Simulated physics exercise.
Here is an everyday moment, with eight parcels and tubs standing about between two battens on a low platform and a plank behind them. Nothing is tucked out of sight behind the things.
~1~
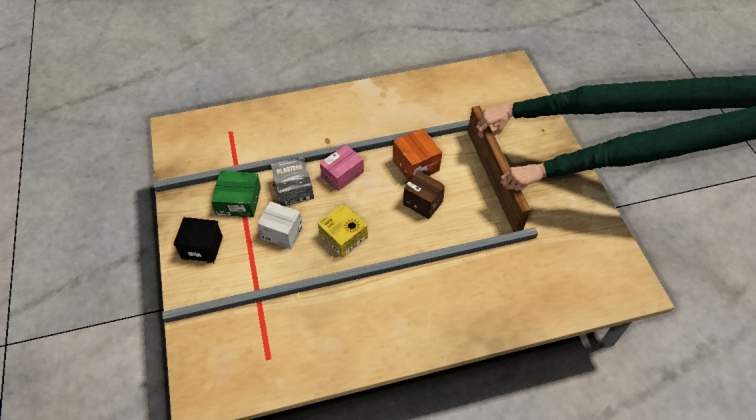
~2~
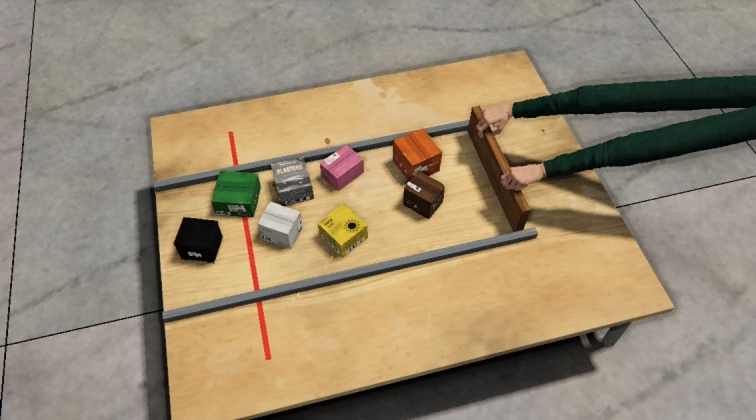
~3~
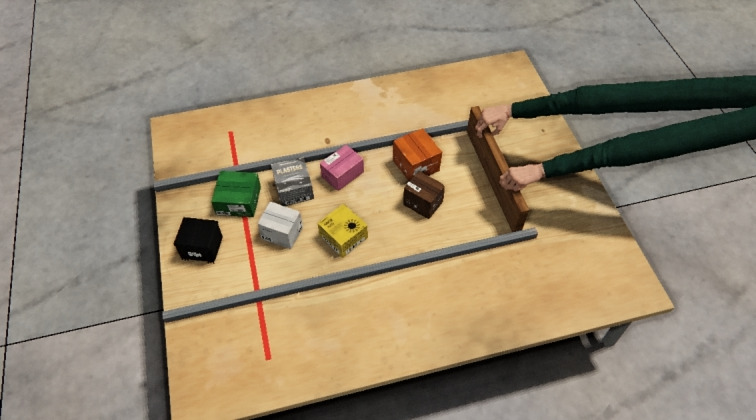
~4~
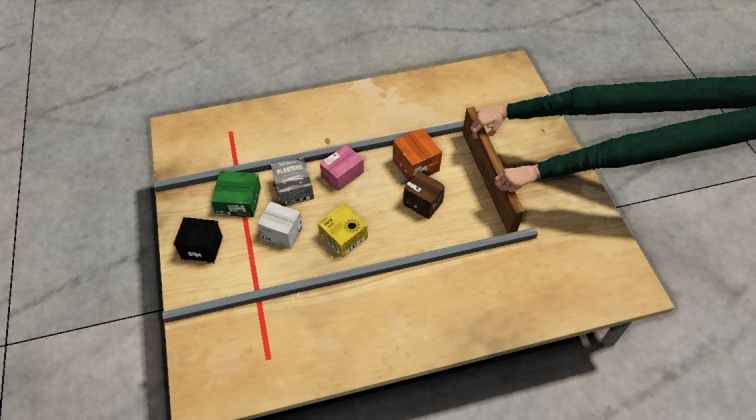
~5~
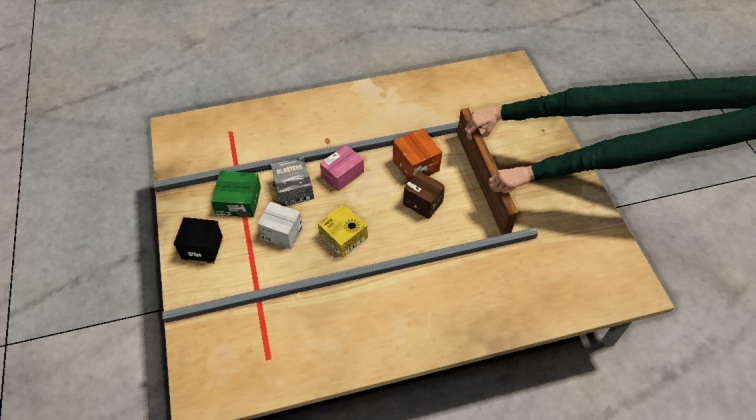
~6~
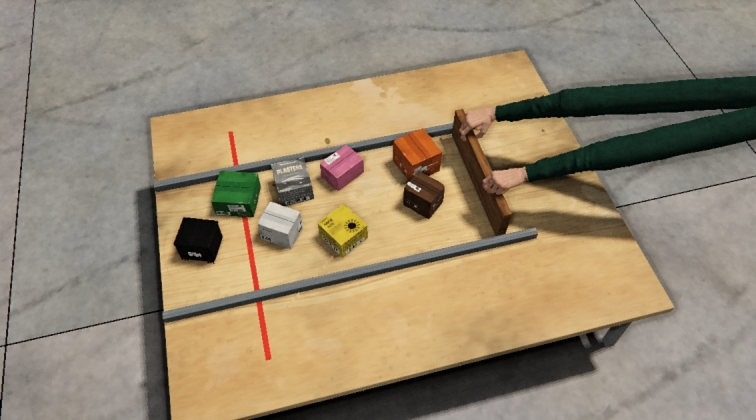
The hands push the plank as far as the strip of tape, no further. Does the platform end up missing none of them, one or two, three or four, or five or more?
It is missing one or two.
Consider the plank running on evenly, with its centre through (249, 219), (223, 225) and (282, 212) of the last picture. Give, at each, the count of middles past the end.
First 2, next 3, last 1.
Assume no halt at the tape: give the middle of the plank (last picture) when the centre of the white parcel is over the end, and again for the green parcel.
The middle is at (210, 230) when it's the white parcel, and at (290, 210) when it's the green parcel.
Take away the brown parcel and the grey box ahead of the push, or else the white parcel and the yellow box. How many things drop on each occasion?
The first try gives 0, the second gives 2.
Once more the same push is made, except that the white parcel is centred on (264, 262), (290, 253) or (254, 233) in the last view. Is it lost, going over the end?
Results in order: Not lost; not lost; not lost.
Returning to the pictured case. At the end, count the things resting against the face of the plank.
Tally at the end: 3.
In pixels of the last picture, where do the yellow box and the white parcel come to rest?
In the last picture the first middle sits at (234, 270) and the other at (198, 247).
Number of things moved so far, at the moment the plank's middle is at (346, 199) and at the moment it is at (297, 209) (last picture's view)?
That gives 6 for the first and 7 for the second.
Early on, none off yet; black tote at rest near (199, 241); green parcel at rest near (237, 194); white parcel at rest near (281, 226).
Finally, the number that fall off is one or two; lost, grey box and green parcel.
